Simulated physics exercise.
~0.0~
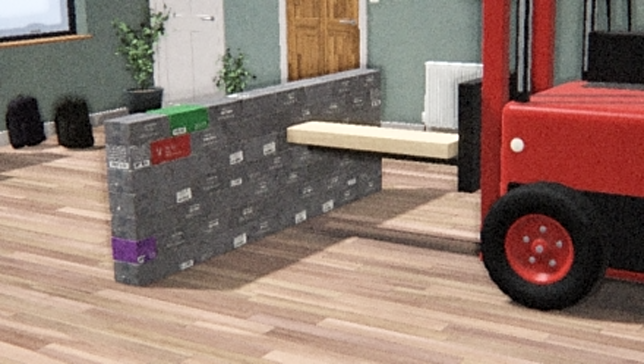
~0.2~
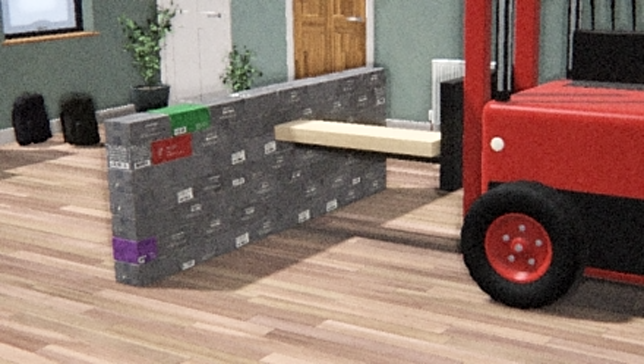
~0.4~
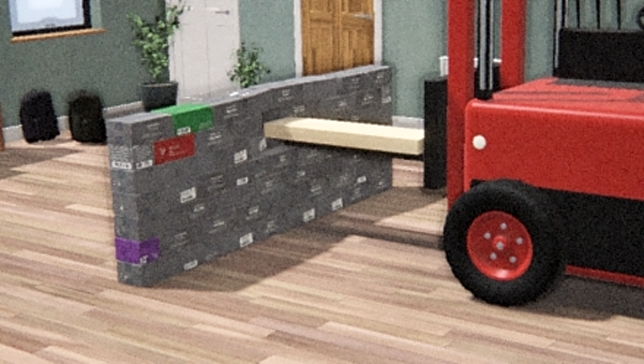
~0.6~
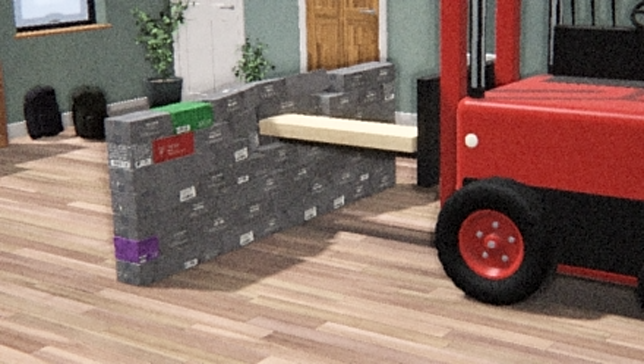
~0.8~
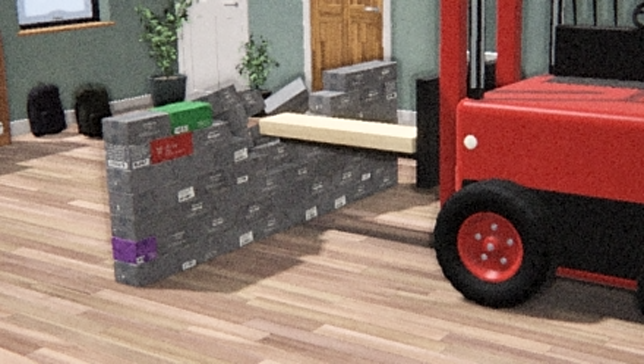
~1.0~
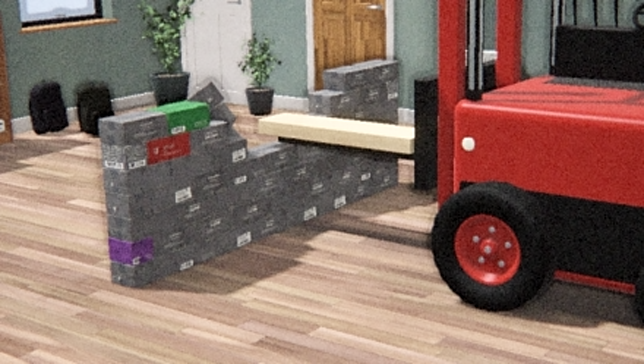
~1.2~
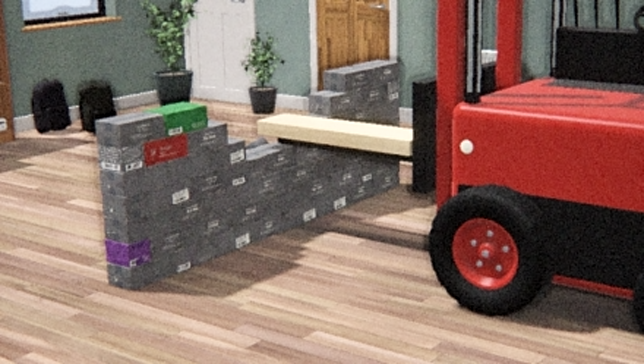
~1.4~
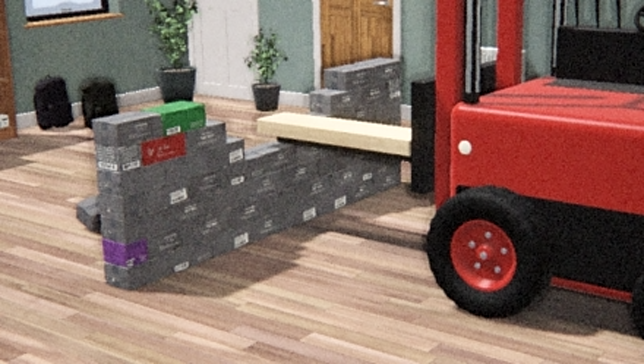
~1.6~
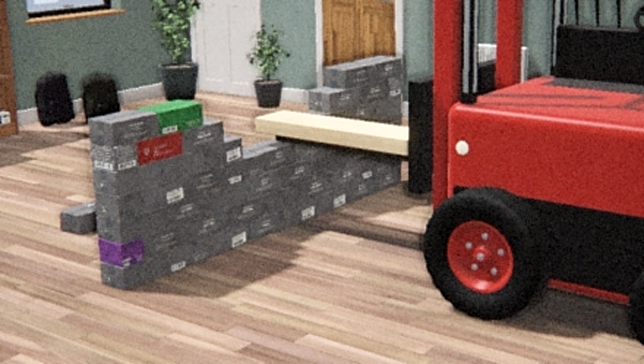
In a room with a pale wood floor, green walls, doors and potted plants, seen from slightly above and to one side, a long wall of dark grey boxes stands at the left. Its near end carries a green box on top, a red one just below and a purple one near the floor. From the right, a red lift truck pushes a long cream-coloured case into the wall. The upper middle bulges, then breaks, and boxes tip and drop behind it. The truck stops, leaving a gap, with the coloured boxes still in place.
